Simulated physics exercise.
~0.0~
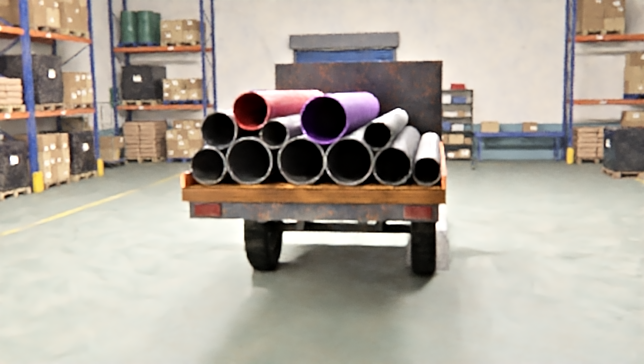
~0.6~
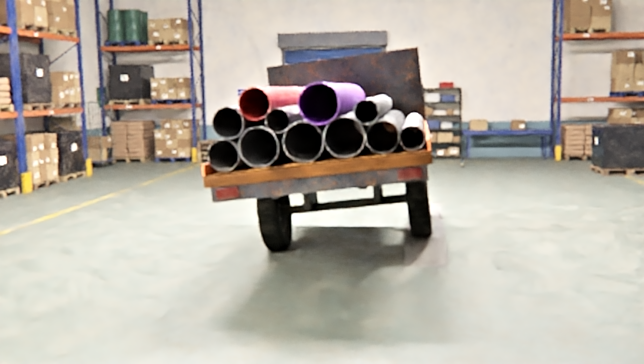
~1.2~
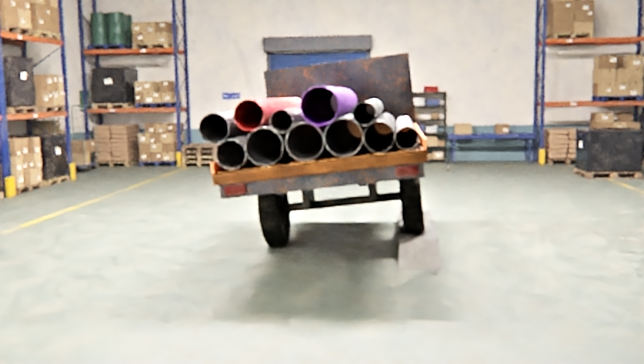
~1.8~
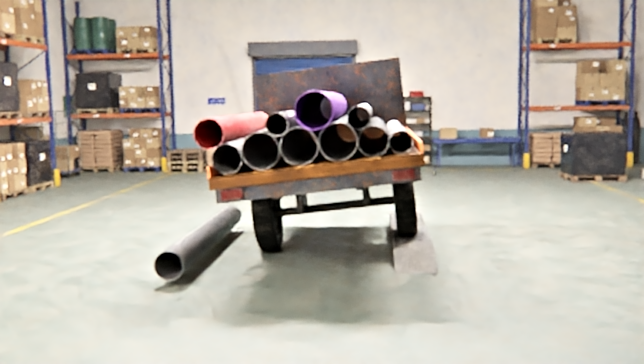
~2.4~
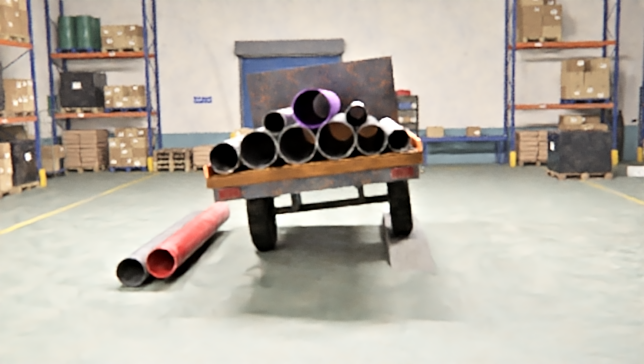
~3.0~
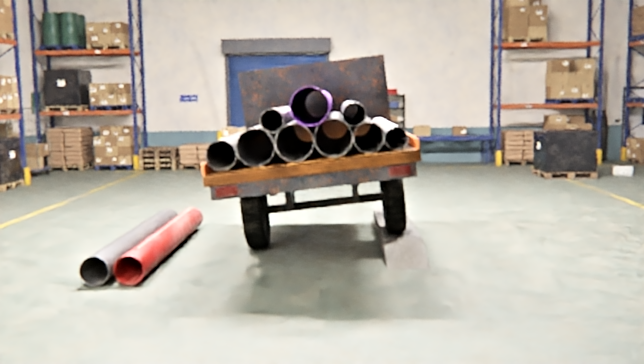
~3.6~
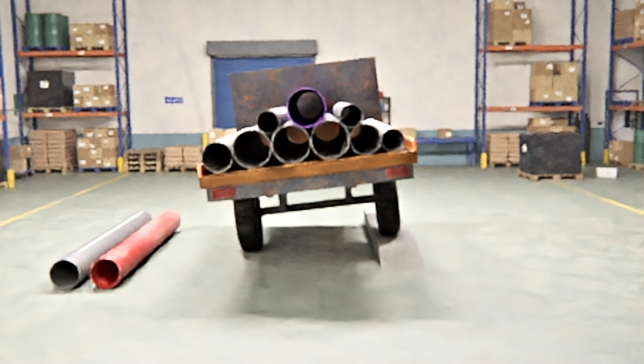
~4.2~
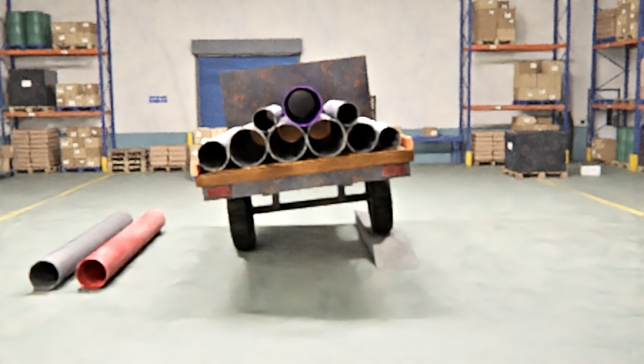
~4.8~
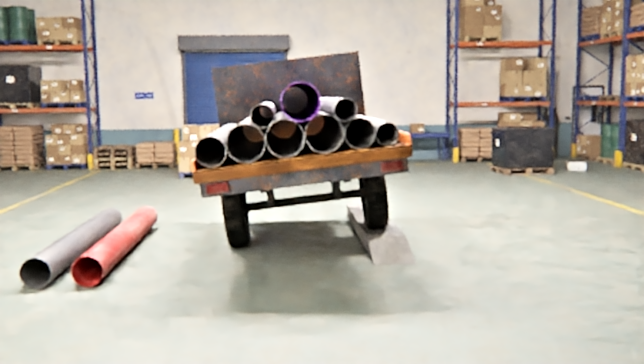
In a warehouse, a flat trailer stacked with pipes tilted to the left as its right wheel climbed a ramp-like slab, and a grey pipe then the red one rolled off the left side onto the floor, while the purple one stayed on top.
